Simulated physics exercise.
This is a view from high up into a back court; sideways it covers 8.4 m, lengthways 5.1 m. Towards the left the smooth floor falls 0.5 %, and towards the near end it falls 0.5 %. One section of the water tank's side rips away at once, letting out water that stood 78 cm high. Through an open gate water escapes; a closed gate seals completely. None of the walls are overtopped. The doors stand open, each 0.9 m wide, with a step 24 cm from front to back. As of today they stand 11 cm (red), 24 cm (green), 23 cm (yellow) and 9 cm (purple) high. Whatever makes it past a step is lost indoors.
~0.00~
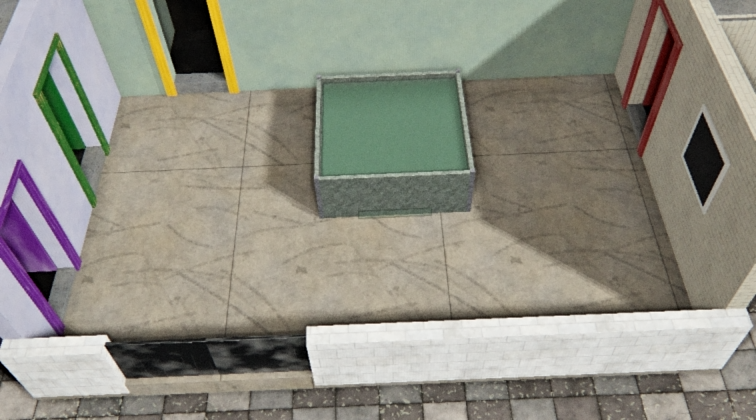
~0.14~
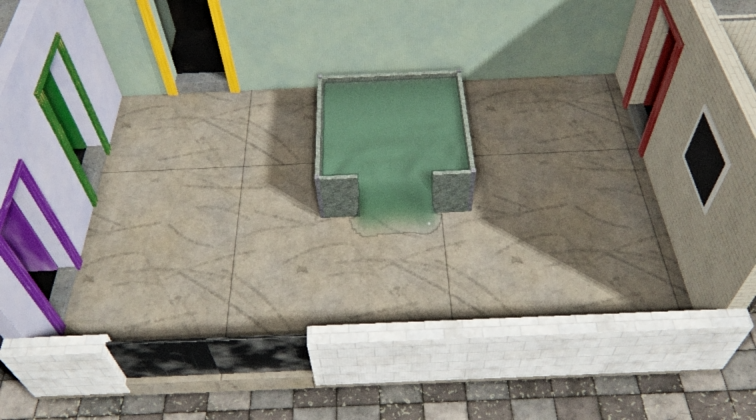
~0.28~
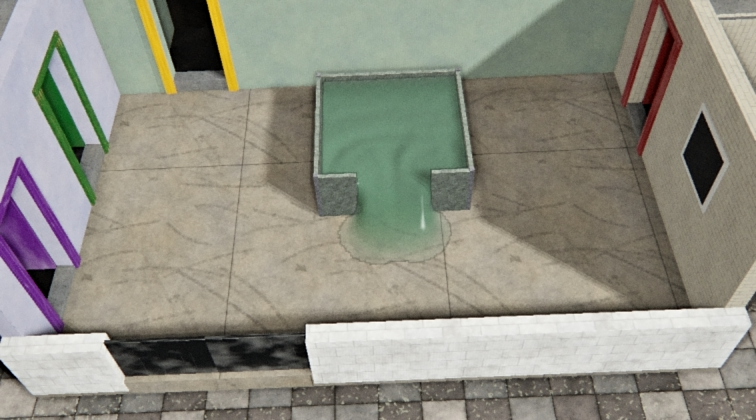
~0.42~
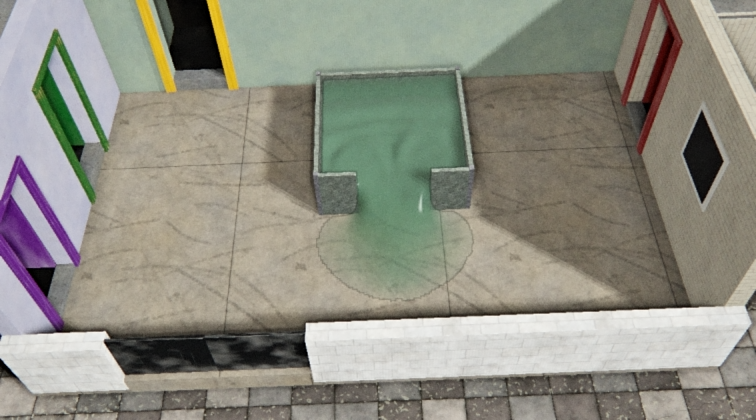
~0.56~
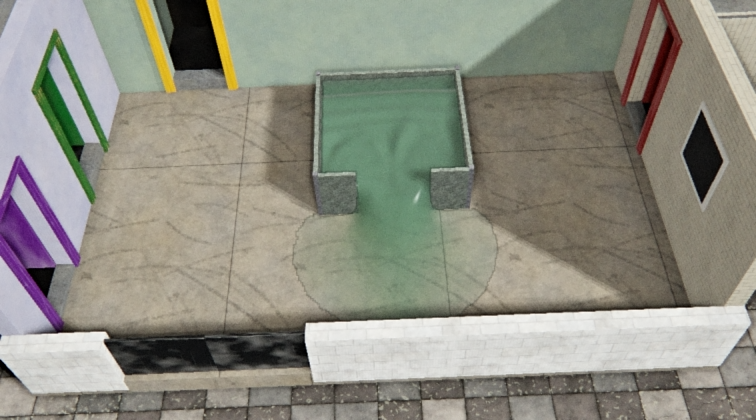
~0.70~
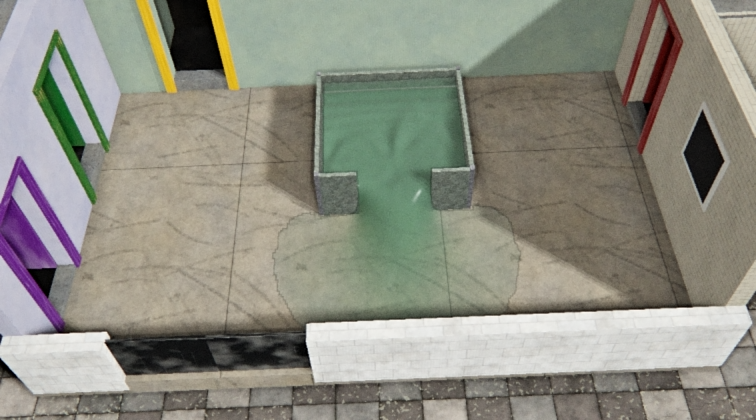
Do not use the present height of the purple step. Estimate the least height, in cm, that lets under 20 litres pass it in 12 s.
I would say 19 cm.
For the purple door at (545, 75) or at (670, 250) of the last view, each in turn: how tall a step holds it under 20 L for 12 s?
First place around 9.5 cm, second around 14.0 cm.
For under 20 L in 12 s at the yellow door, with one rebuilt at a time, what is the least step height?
The yellow one would have to be about 8.0 cm high.
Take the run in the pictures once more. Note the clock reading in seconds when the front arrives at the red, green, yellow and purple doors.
For red it's 3.2 s, for green 3.4 s, for yellow 5.0 s, and for purple 2.2 s.
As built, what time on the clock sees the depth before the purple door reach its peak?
Roughly 3.2 s.
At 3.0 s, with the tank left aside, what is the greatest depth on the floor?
Max depth: Around 32 cm.
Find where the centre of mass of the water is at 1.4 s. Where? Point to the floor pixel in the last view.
(396, 202).
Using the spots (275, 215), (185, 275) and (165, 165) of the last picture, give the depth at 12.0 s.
First 6, then 6, then 9 cm.
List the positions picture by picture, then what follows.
The water tank at (391, 126) is whole and still, 78 cm deep; the purple door at (42, 257) is dry, in the first picture.
The gap is at (396, 198), the front 0.4 m out at (366, 232); the back of the water tank holds 78 cm, in the second picture.
The gap is at (394, 199), the front 0.8 m out at (369, 258); the back of the water tank holds 78 cm, in the third picture.
The front is at (379, 293), 1.4 m from the gap at (394, 198); 2.3 m2 of floor is wet, 77 cm left at the back, in the fourth picture.
The gap is at (394, 198), the front 2.2 m out at a hidden place; the back of the water tank holds 69 cm, in the fifth picture.
Water pours out at (395, 197) and has run 2.3 m, to a hidden place; about 5 cm deep outside, 65 cm at the back; the purple door at (42, 253), 4.7 m from the gap, is still 3.0 m from the nearest water, in the sixth picture.
After 1.4 s water covers 25 % of the floor, deepest (44 cm) near (400, 340); it has not reached the purple door.
After 3.0 s water covers 45 % of the floor, deepest (32 cm) near (66, 367); 23 cm at the purple door, 21 litres in over its 9 cm step.
After 12.0 s water covers 100 % of the floor, deepest (14 cm) near (52, 367); 10 cm at the purple door, 186 litres in over its 9 cm step.
At the purple door as built, the water arrived by 2.3 s and peaked near 23 cm at 3.2 s.
With a step of 17 cm, 31 litres would have come in within the 12 s; with 23.5 cm, 3 litres. So under 20 litres takes about 19 cm.
